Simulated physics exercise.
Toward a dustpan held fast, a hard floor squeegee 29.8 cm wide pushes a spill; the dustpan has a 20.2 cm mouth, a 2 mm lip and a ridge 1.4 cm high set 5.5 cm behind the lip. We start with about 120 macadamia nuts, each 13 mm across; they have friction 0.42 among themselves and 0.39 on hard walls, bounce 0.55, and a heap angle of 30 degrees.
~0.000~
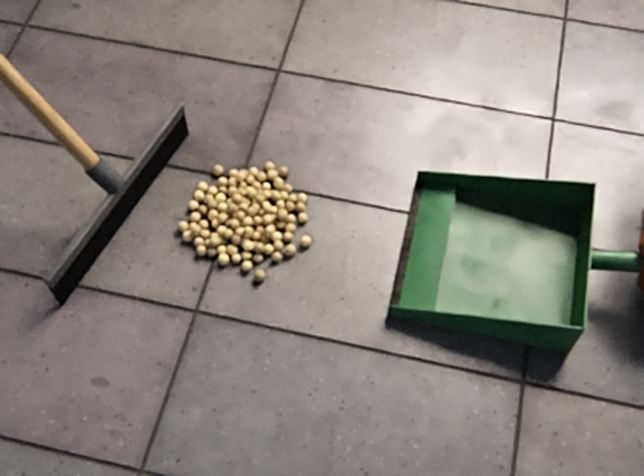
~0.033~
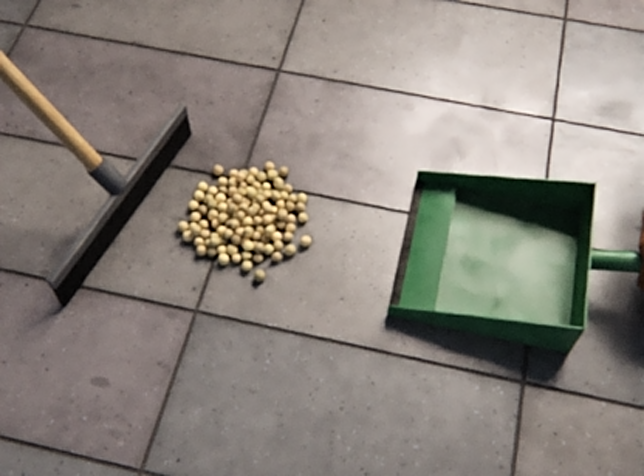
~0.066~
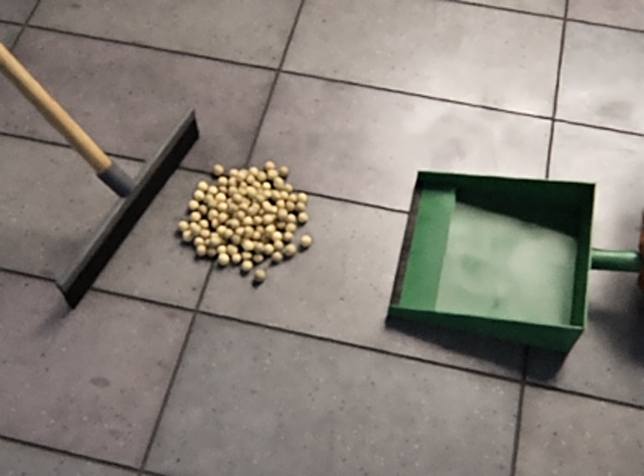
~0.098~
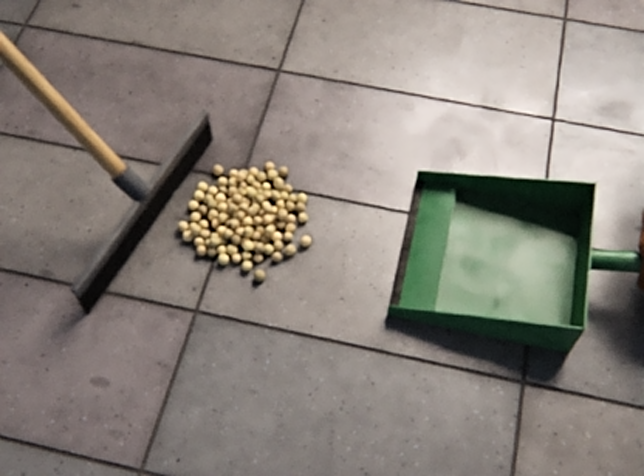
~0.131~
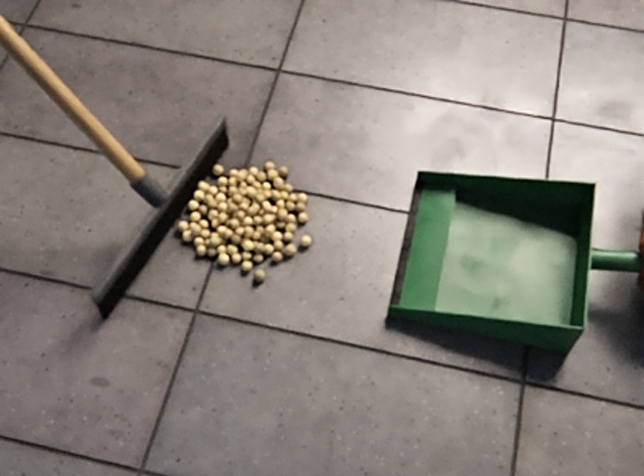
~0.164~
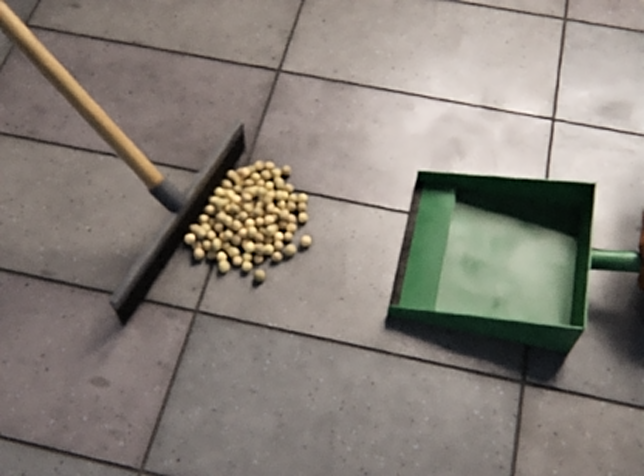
The clip opens on a gray tiled floor, with a small heap of round, tan nuts between a wooden-handled squeegee on the left and a motionless green dustpan on the right. The squeegee slides rightward, slowly at first, then meets the heap's left edge and nudges the nearest nuts slightly inward.
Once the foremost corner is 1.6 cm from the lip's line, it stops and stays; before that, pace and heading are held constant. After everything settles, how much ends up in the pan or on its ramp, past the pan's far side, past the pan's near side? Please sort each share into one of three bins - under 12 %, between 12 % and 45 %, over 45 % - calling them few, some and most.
Pan: Some. Far side: Few. Near side: Some.
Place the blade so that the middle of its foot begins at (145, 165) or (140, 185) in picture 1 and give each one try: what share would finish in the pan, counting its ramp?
Close to 30 in a hundred, then close to 30 in a hundred.
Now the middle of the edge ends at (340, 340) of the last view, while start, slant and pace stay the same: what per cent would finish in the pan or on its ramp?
Share caught: Approx. 25 %.
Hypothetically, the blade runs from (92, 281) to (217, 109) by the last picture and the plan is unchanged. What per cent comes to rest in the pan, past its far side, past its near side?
The pan gets 5, the far side 10 and the near side 20.
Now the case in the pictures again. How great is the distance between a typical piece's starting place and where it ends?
About 24 cm.
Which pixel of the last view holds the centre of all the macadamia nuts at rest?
Somewhere near (407, 274) in the last picture.
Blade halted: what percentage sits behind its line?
Some 0 percent, give or take.
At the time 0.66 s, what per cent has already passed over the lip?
It's near 35 percent at that moment.
After 0.32 s, middle of the blade 16 cm from the lip; 0 % over the lip, far side 5 %, near side 10 %.
After 0.43 s, middle of the blade 8 cm from the lip; 0 % over the lip, far side 5 %, near side 20 %.
After 0.66 s, middle of the blade 5 cm from the lip; 35 % over the lip, far side 5 %, near side 25 %.
In the end, at 1.5 s, pan 35 %, far side 5 %, near side 25 %, in front of the lip or behind the blade 35 %.
